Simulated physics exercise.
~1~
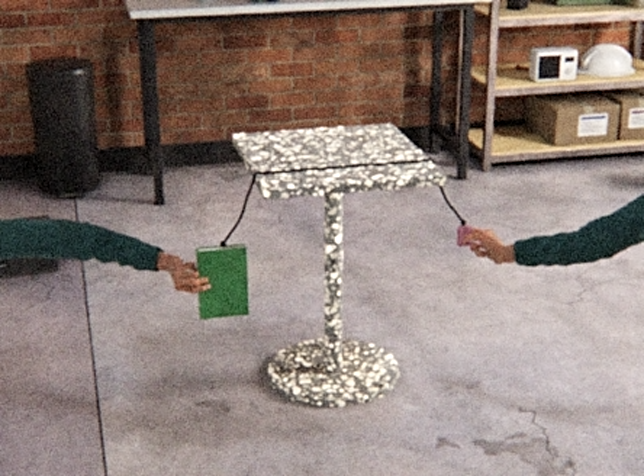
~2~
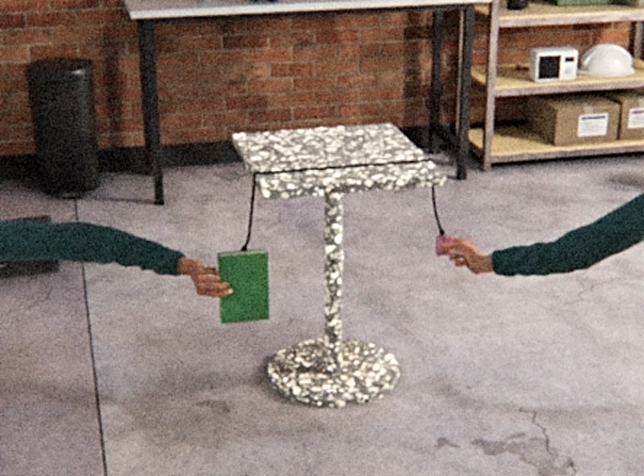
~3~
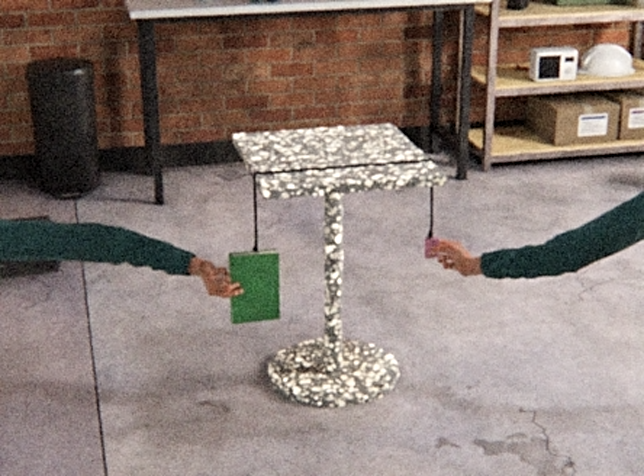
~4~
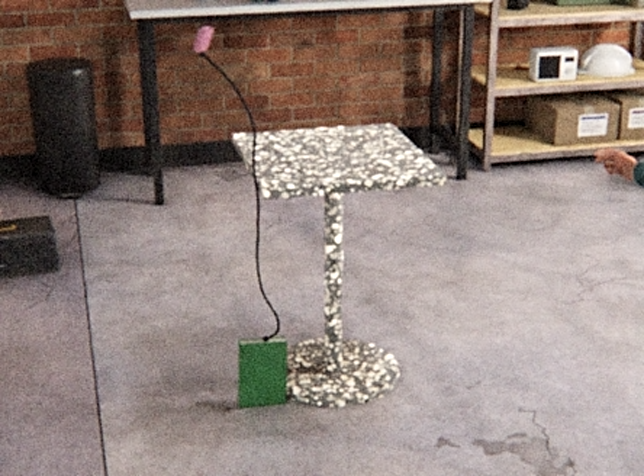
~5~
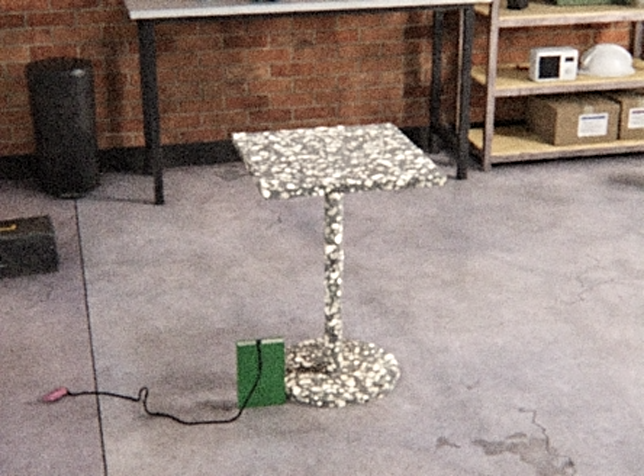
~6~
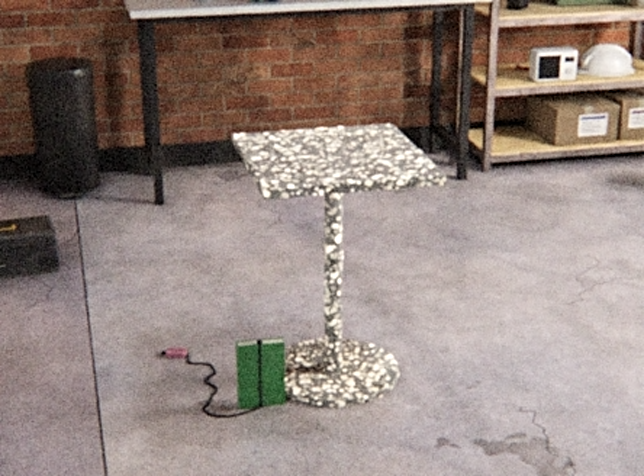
A speckled black-and-white pedestal stand with a square top occupies the middle of a concrete-floored workshop, viewed from slightly above, with a brick wall, workbench, dark bin and shelves behind. A black cord lies across the top, its ends tied to a green book at left and a small pink matchbox at right, each held by a dark-sleeved hand. The hands move inward until the cord hangs straight, then let go. The book drops to the floor, pulling the cord leftwards and flinging the matchbox up and over. The matchbox lands at left, then ends nearer the upright book, cord curled between.
